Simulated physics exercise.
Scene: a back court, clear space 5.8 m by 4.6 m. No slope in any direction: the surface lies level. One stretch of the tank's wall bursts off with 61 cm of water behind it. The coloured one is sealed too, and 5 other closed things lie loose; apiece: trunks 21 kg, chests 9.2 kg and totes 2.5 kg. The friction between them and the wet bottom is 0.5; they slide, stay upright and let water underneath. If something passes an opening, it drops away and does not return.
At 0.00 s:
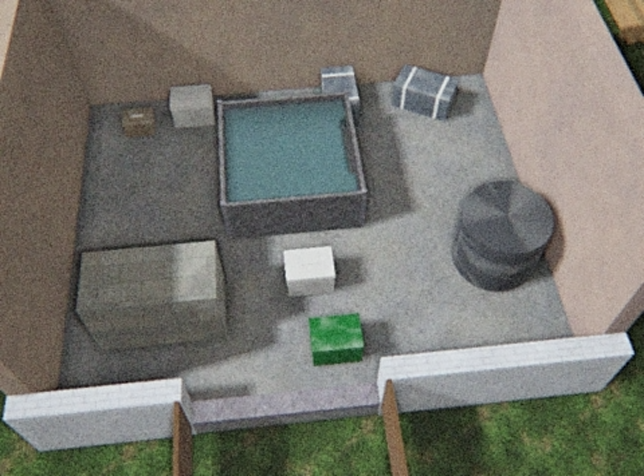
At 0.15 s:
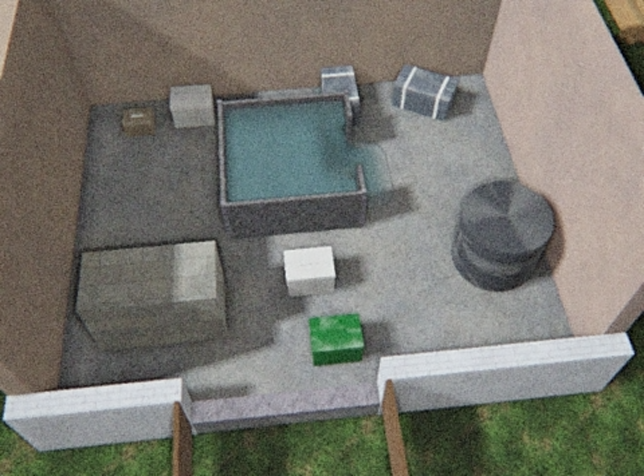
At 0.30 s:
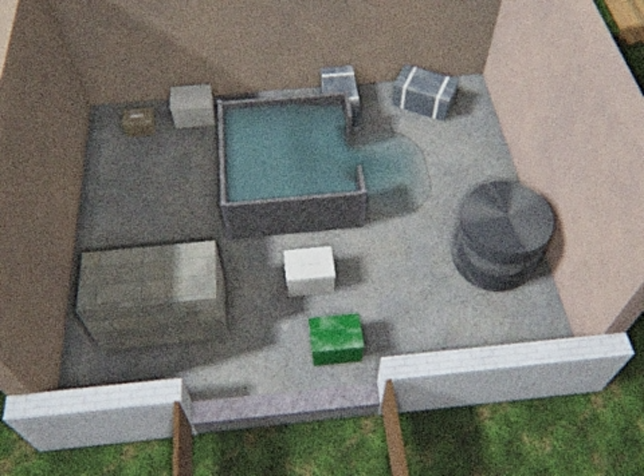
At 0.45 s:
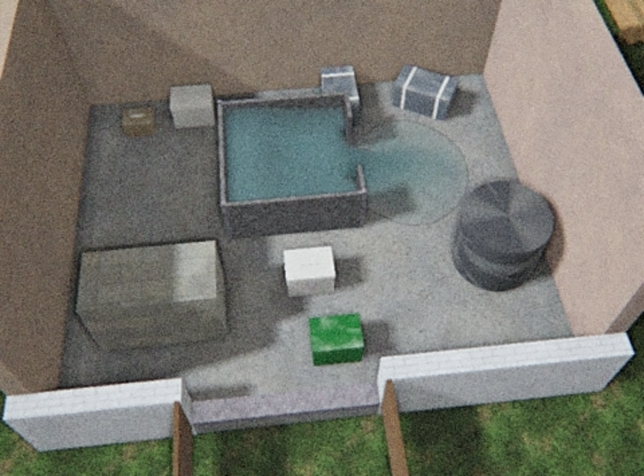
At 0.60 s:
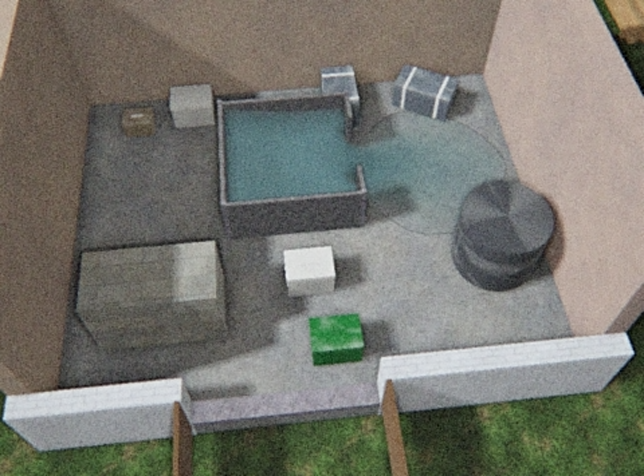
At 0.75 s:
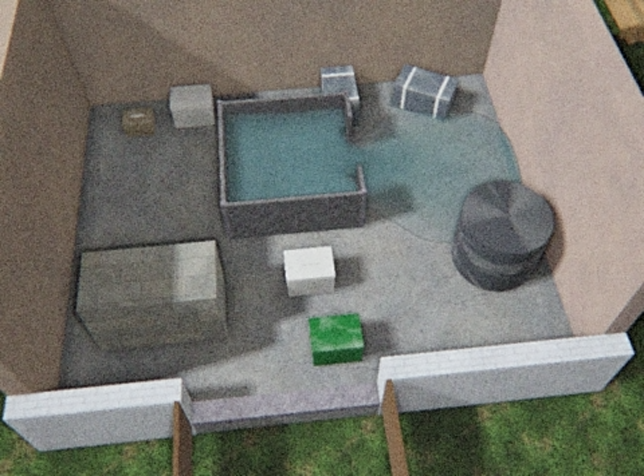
The clip shows a walled court with a square tank of water, a green chest and other boxes; a gap opens in the tank's right side and water spreads rightward across the floor toward a dark round object, while the boxes stay still.
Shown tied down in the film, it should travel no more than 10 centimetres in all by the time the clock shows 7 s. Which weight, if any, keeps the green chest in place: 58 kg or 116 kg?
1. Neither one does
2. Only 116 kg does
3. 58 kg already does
3, 58 kg already does.
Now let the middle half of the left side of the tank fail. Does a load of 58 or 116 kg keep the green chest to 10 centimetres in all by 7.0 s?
Under that change, the lighter pick does it.
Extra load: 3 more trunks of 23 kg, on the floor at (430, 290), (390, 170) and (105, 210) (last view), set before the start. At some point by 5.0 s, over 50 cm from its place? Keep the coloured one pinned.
First one stayed within, second went beyond, third stayed within.
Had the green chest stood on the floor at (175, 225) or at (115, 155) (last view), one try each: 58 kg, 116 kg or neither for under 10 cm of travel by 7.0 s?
In turn: The lighter suffices; the lighter suffices.
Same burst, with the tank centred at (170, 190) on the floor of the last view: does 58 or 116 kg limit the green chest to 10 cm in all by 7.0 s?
Then the lighter mass suffices.
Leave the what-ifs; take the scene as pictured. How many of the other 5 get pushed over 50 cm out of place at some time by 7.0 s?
The count comes to 4.
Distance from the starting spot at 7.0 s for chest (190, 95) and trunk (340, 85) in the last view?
80 cm and 250 cm.
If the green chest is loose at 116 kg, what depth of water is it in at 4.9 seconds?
Something like 5 centimetres.
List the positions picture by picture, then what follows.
The green chest at (336, 332), on the bottom; 2.5 m2 under water; 0 of 6 have shifted, in the first frame.
The green chest at (336, 332) rests on the ground; water covers 3.0 m2; 0 of 6 have shifted, in the second frame.
The green chest at (336, 332), on the bottom; 3.7 m2 under water; 0 of 6 have shifted, in the third frame.
The green chest at (336, 332), on the bottom; 4.6 m2 under water; 0 of 6 have shifted, in the fourth frame.
The green chest at (336, 332) rests on the ground; water covers 5.6 m2; 0 of 6 have shifted, in the fifth frame.
The green chest at (336, 332) rests on the ground; 6.4 m2 under water; 0 of 6 have shifted, in the sixth frame.
After 1.4 s the green chest would be 0 cm from its start with 58 kg and 0 cm from its start with 116 kg; 0 cm of water round it then.
After 3.1 s the green chest would be 0 cm from its start with 58 kg and 0 cm from its start with 116 kg; 0 cm of water round it then.
After 4.9 s the green chest would be 0 cm from its start with 58 kg and 0 cm from its start with 116 kg; 5 cm of water round it then.
After 7.0 s the green chest would be 0 cm from its start with 58 kg and 0 cm from its start with 116 kg; 4 cm of water round it then.
